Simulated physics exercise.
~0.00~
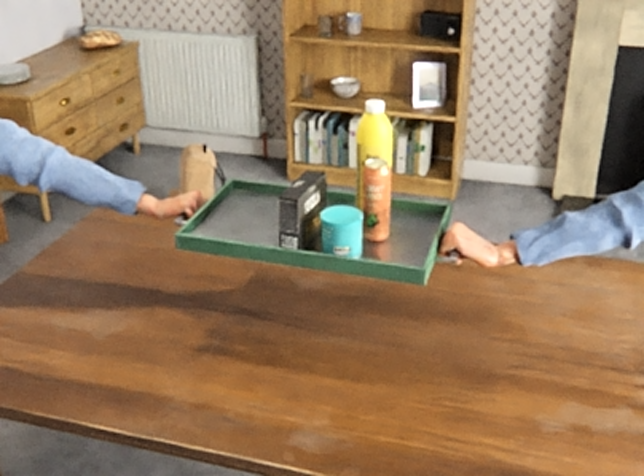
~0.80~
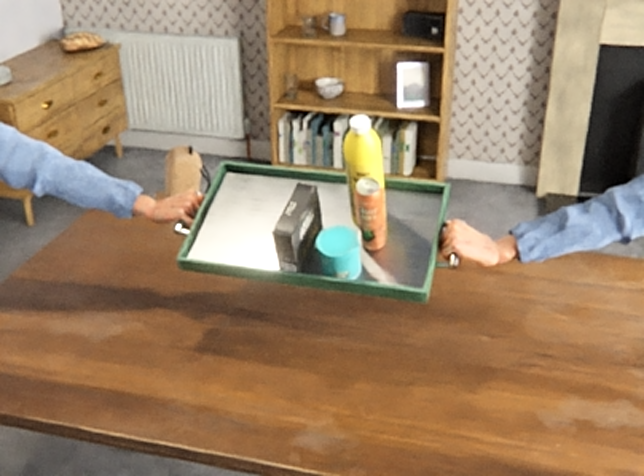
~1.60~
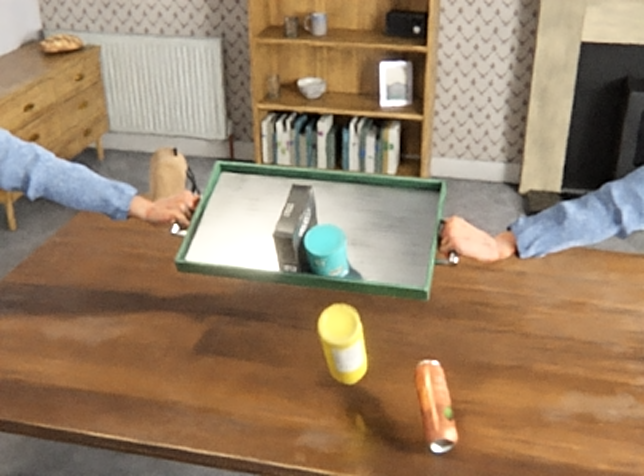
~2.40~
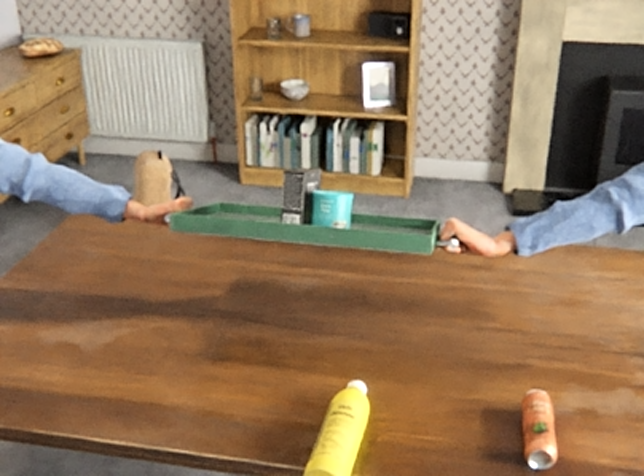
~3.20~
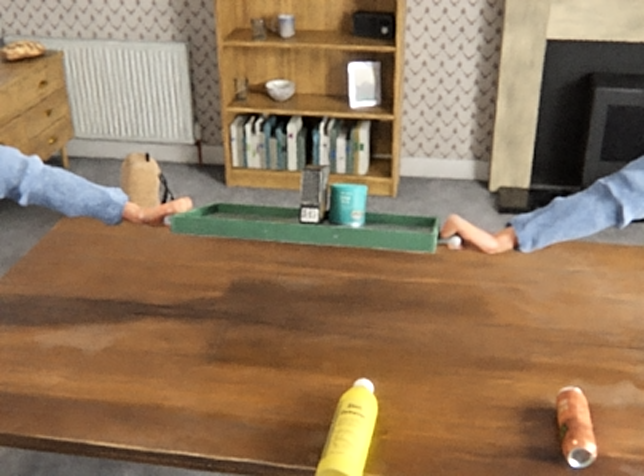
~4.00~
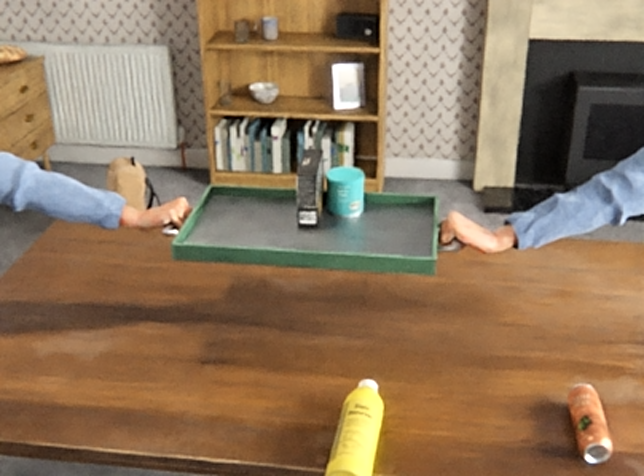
In a living room with a bookcase, a radiator and a fireplace, the view looks across a wooden table and drifts slightly sideways. Two hands, one from each side, hold a green-rimmed tray above the table, carrying a black packet, a turquoise tin, a yellow bottle and an orange can. The hands tip the tray's near edge down, and the bottle and can lean, then drop off toward the table. The tray swings the other way, far edge down, then returns to level. The bottle and can end lying on the table, while the packet and tin remain upright on the tray.
